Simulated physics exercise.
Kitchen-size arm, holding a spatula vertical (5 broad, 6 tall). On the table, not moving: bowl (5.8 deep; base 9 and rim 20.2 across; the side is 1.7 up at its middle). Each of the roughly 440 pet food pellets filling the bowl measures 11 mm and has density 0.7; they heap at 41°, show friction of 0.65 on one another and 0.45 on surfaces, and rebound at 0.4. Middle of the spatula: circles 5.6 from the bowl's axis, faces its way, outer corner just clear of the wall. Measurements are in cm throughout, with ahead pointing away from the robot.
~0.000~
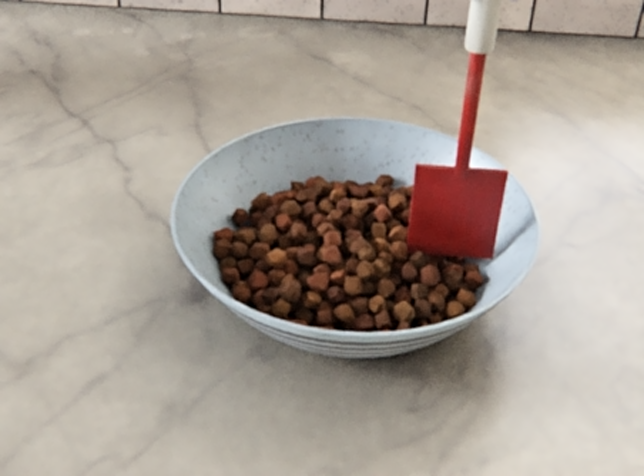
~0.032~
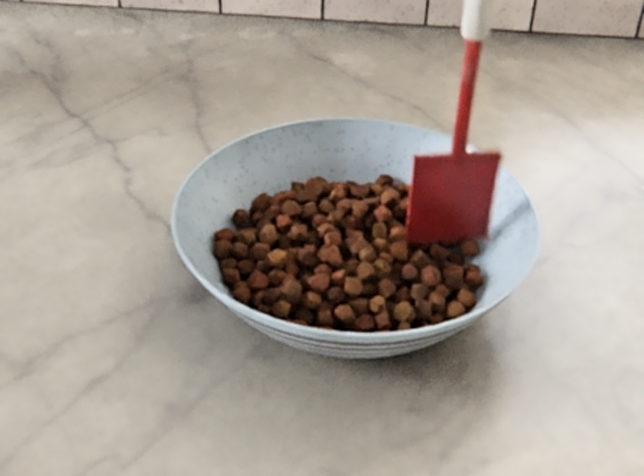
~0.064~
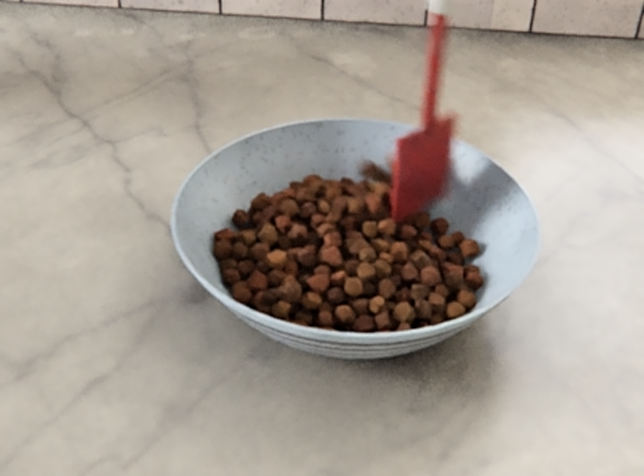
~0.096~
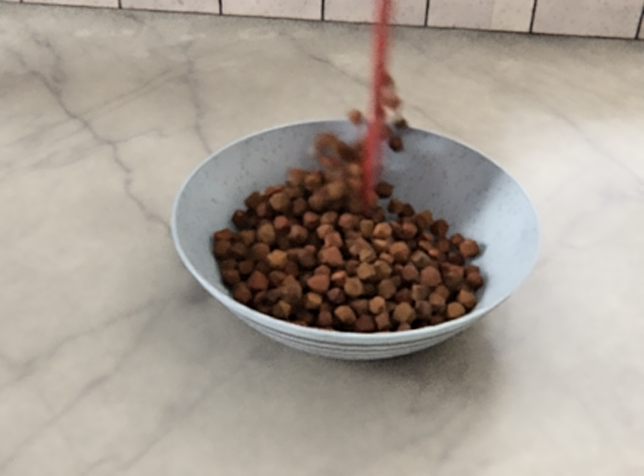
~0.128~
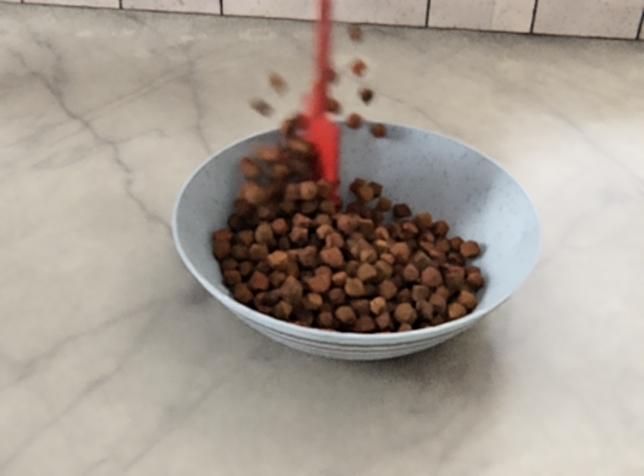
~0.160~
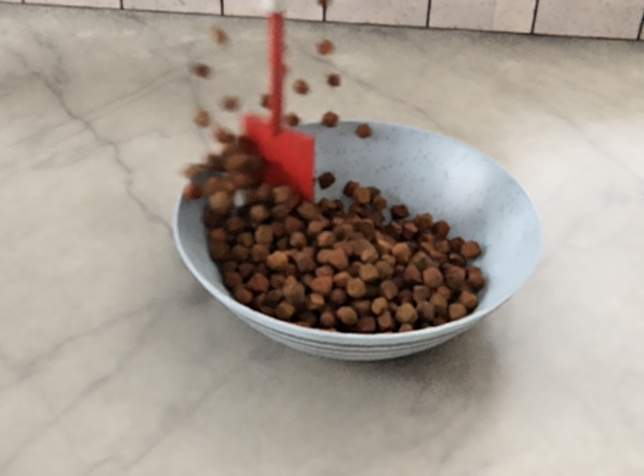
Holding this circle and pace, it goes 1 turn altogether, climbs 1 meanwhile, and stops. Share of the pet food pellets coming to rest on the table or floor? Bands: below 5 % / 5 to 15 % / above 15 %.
Above 15 %.
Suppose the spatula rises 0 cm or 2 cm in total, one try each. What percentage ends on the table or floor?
Close to 35 and 10 percent, in that order.
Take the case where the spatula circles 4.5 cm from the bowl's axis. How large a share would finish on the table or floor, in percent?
Then about 40 %.
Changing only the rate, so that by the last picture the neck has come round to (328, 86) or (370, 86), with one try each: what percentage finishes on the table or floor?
About 20 and 10 %.
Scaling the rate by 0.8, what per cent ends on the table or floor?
That gives about 15 percent.
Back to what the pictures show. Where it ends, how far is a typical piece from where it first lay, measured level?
Near 1 cm.
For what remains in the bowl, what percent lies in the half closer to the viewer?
Roughly 50 per cent.
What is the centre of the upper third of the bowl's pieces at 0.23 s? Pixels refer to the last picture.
I'd put its middle near (325, 287).
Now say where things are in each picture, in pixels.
Spatula neck at (465, 144), 0° round; upper third of the load around (341, 243), from x 225 to 475, top at y 185; 435 in the bowl, in the first picture.
Spatula neck at (462, 130), 14° round; upper third of the load around (345, 240), from x 225 to 475, top at y 185, in the second picture.
Spatula neck at (431, 102), 48° round; upper third of the load around (343, 237), from x 225 to 475, top at y 145, in the third picture.
Spatula neck at (379, 86), 82° round; upper third of the load around (334, 232), from x 225 to 475, top at y 85; 434 in the bowl, 1 in flight or on the tool, in the fourth picture.
Spatula neck at (323, 86), 117° round; upper third of the load around (308, 229), from x 220 to 475, top at y 35; 430 in the bowl, 5 in flight or on the tool, in the fifth picture.
Spatula neck at (277, 101), 151° round; upper third of the load around (291, 233), from x 195 to 475, top at y 0; 424 in the bowl, 11 in flight or on the tool, in the sixth picture.
By 0.23 s, 226° round, highest piece 12 above the table; 397 in the bowl, 38 in flight or on the tool.
By 0.30 s, 301° round, highest piece 11 above the table; 375 in the bowl, 12 on the table or floor, 48 in flight or on the tool.
By 0.53 s, 0° round, highest piece 5 above the table; 346 in the bowl, 88 on the table or floor, 1 in flight or on the tool.
By 1.23 s, 0° round, highest piece 5 above the table; 346 in the bowl, 89 on the table or floor.
Final count, 346 in the bowl, 89 on the table or floor. That is 20 % on the table or floor.
